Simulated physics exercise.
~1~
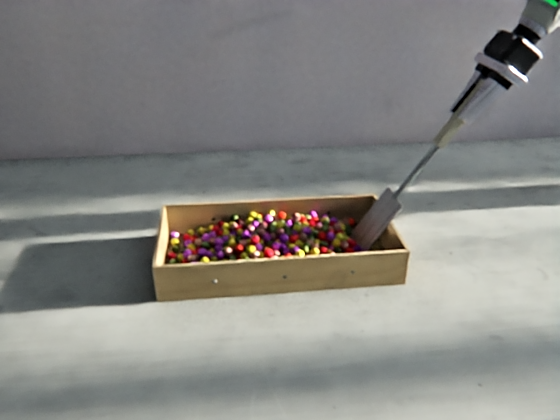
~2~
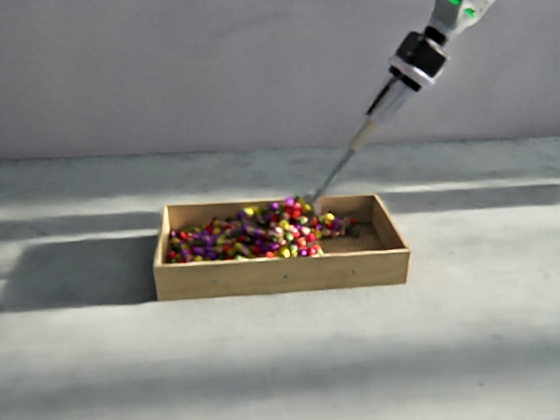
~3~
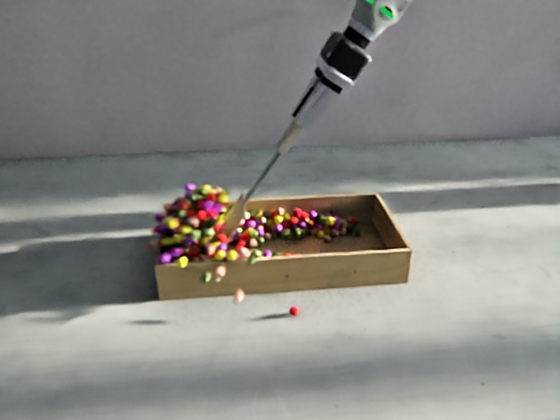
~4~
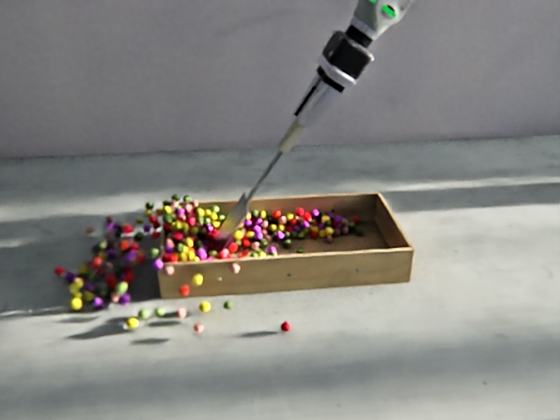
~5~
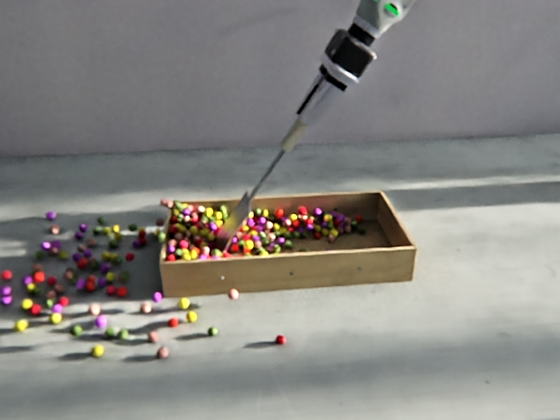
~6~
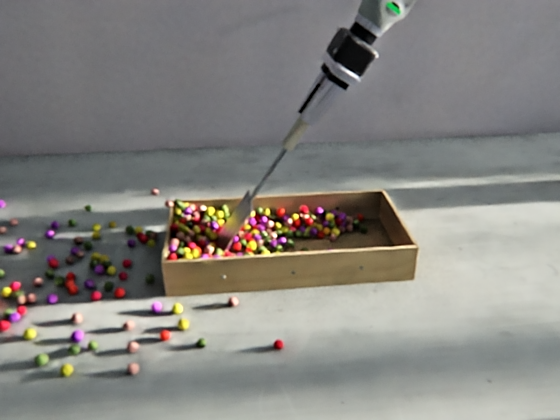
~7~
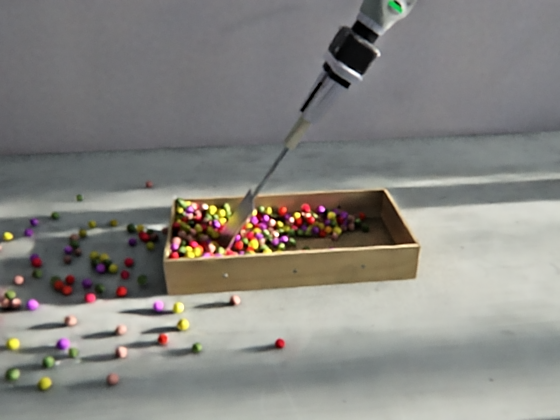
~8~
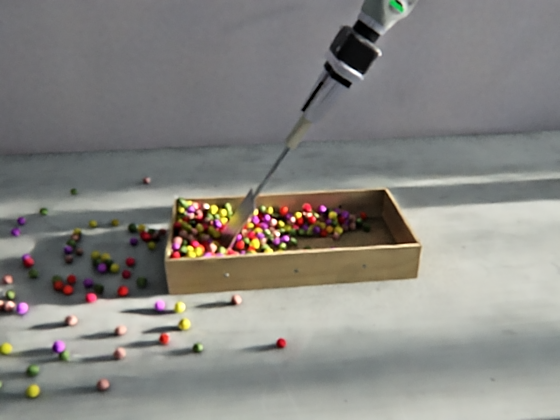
A robot arm holding a flat paddle dips it into the right end of a shallow wooden trough filled with small, brightly coloured round sweets. The paddle sweeps left, pushing the sweets into a steep mound and leaving the right end of the trough largely bare. It stops in the left part of the trough as the heap bulges over the left end and front edge. Sweets spill onto the grey table, scatter and roll outward, mostly to the left. Finally, the paddle rests among the many sweets still inside, with dozens strewn across the table.
